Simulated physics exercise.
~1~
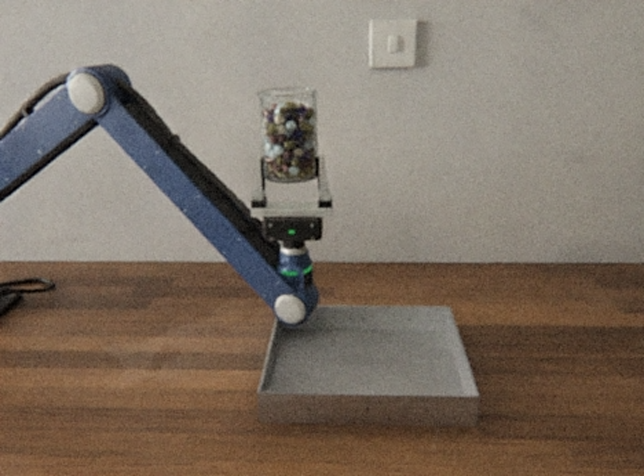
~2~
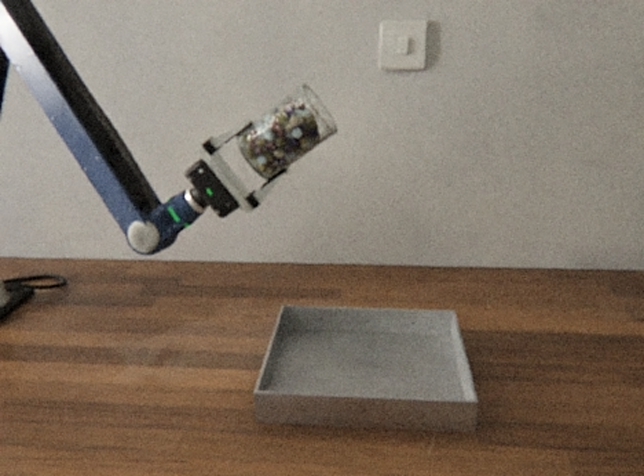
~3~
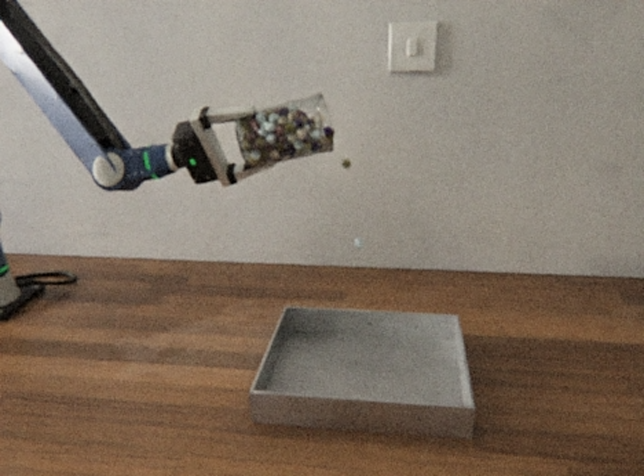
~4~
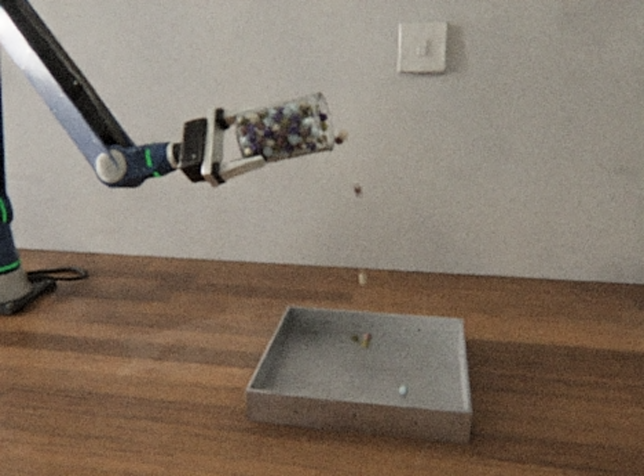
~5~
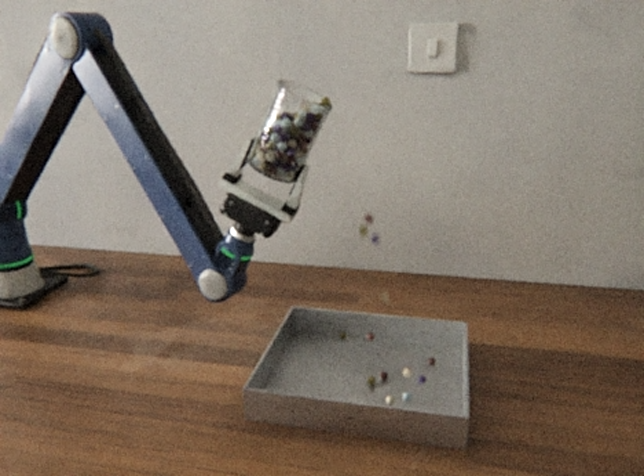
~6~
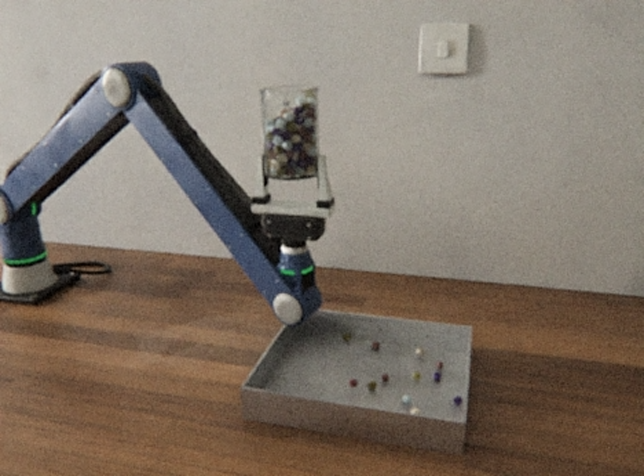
A blue robot arm tips a clear tumbler, spills some sweets into a gray tray, then rights it.
